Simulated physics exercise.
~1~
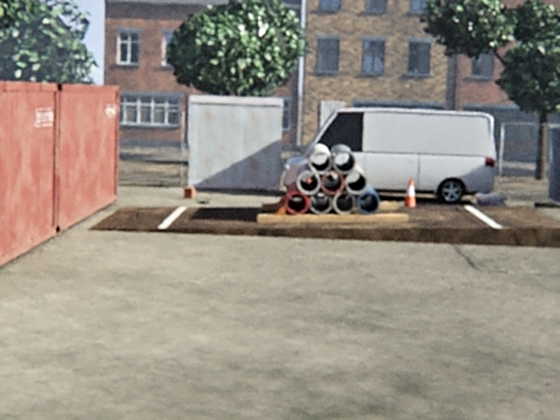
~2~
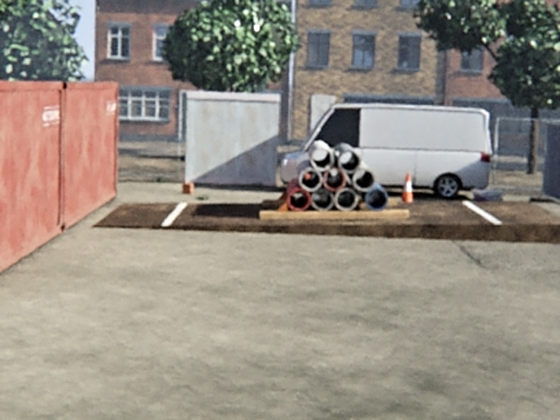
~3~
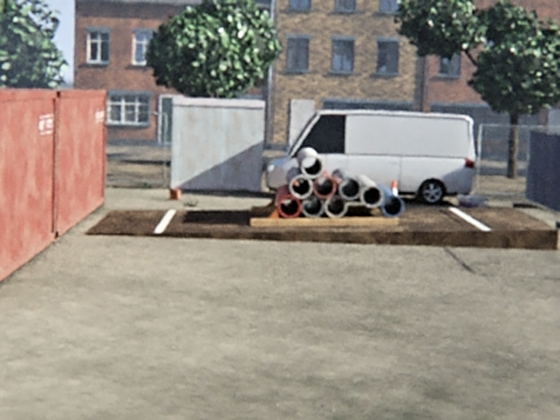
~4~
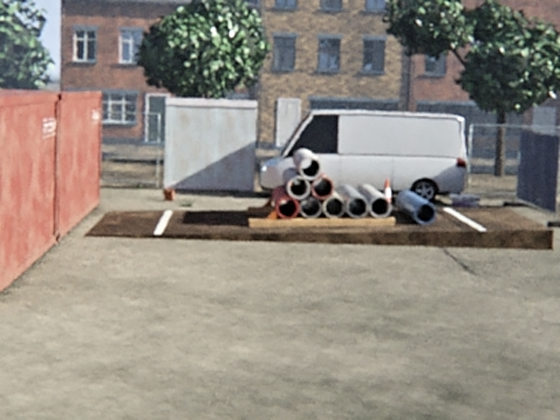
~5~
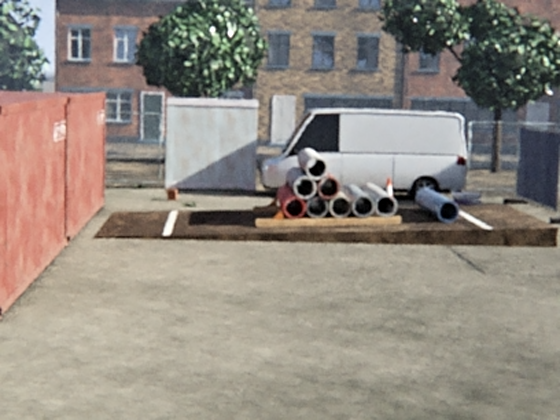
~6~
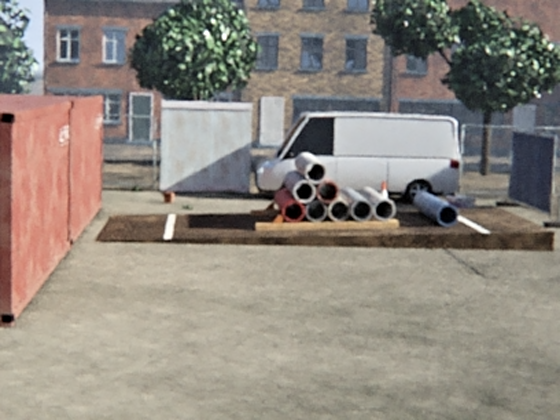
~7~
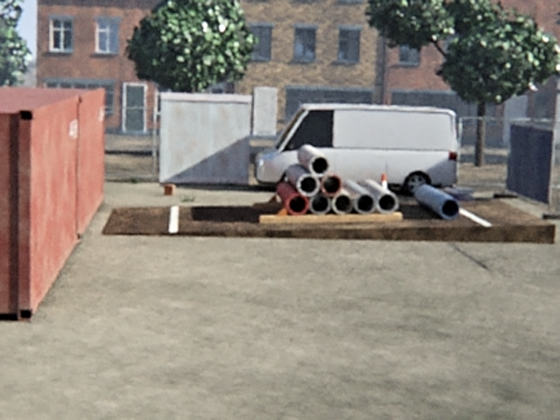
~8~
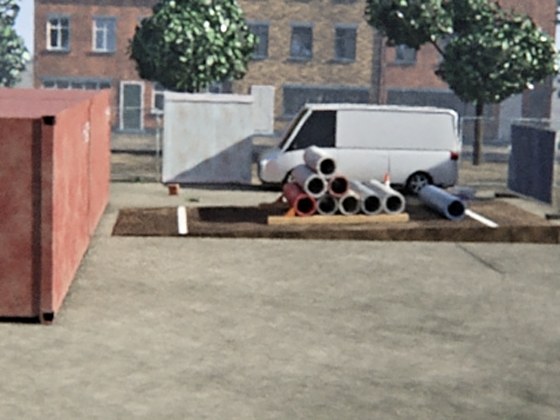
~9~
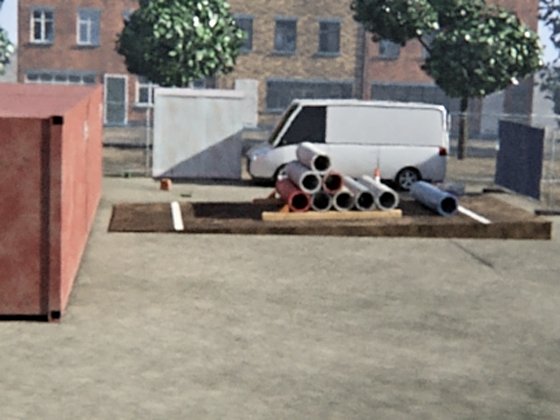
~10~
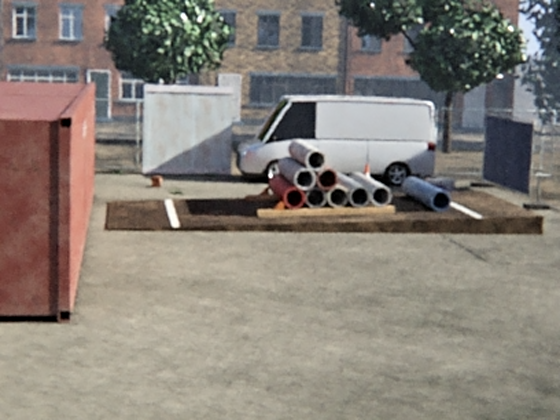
At first, a neat stack of round pipes sits on timber bearers on a brown soil pad, with a red one at the lower left and a white van parked behind. The stack begins to slump to the right, its upper pipes dropping and the lower row spreading. A bluish-grey pipe then rolls off the right end onto the soil and stops near the right white line without crossing it. The view drifts sideways, showing the end of a red container. The remaining pipes settle in a lopsided heap, with the red one still on the bearers.
